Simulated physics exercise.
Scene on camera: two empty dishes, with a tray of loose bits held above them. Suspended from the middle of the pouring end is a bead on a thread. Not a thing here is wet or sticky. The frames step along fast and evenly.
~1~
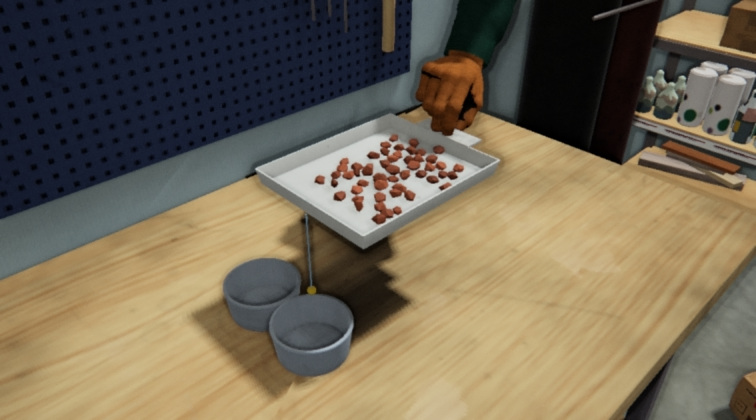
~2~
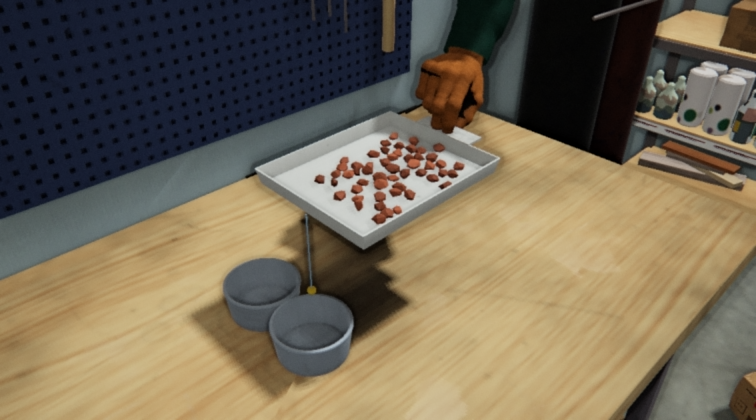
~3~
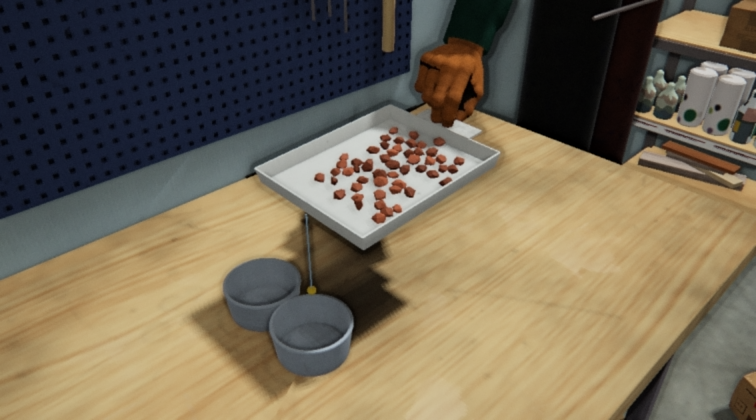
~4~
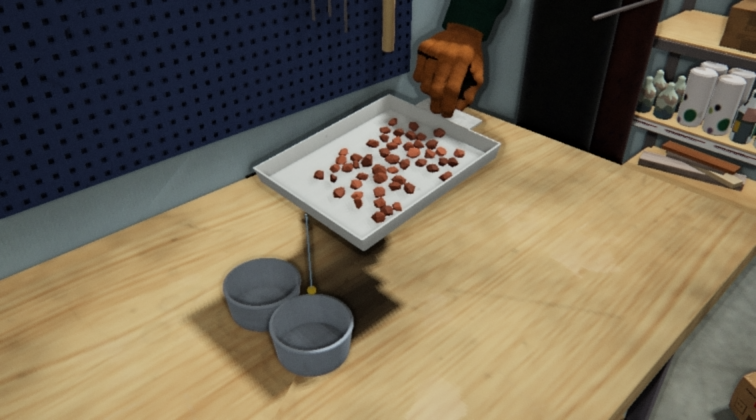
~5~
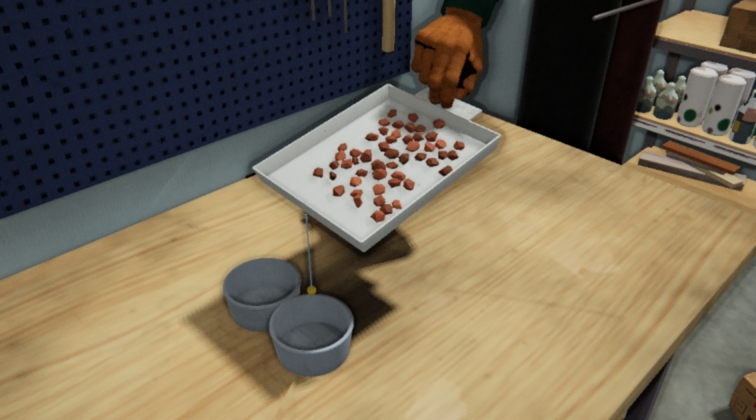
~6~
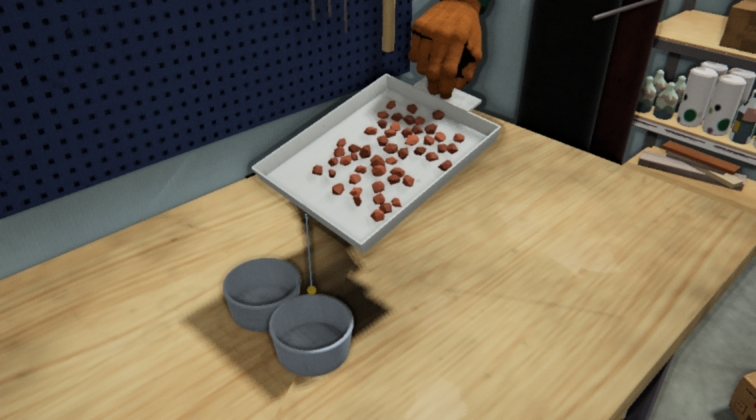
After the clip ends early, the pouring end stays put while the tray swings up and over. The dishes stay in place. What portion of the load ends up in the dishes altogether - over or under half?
Mostly spilled.
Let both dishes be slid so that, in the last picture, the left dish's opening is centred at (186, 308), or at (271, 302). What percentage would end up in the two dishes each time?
About 0 and 90 per cent.
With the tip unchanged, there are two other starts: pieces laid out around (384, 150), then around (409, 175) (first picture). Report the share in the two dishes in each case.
Around 50 percent the first time and around 50 percent the second time.
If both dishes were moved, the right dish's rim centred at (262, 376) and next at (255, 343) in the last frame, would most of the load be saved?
First place: Short of half; second place: Short of half.
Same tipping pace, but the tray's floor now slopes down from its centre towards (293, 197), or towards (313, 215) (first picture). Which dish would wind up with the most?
The first try goes to the one on the left and the second to the one on the right.
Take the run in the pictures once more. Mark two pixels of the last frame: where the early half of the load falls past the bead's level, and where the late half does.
(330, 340), then (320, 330).
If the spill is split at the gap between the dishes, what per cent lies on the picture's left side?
It comes to 30 per cent or so.
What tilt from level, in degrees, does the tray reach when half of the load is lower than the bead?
That happens at close to 110 degrees.
Just after the last frame, tray tipped steeply; almost all on the tray; just a few in the air.
A moment on, tray tipped past a quarter turn; the larger part on the tray; just a few in the right dish; about a tenth outside both; about a tenth in the air.
Further on, tray tipped past a quarter turn; roughly a third in the right dish; roughly two thirds outside both.
When it is over, tray tipped past a quarter turn; roughly a third in the right dish; not one in the left dish; roughly two thirds outside both.
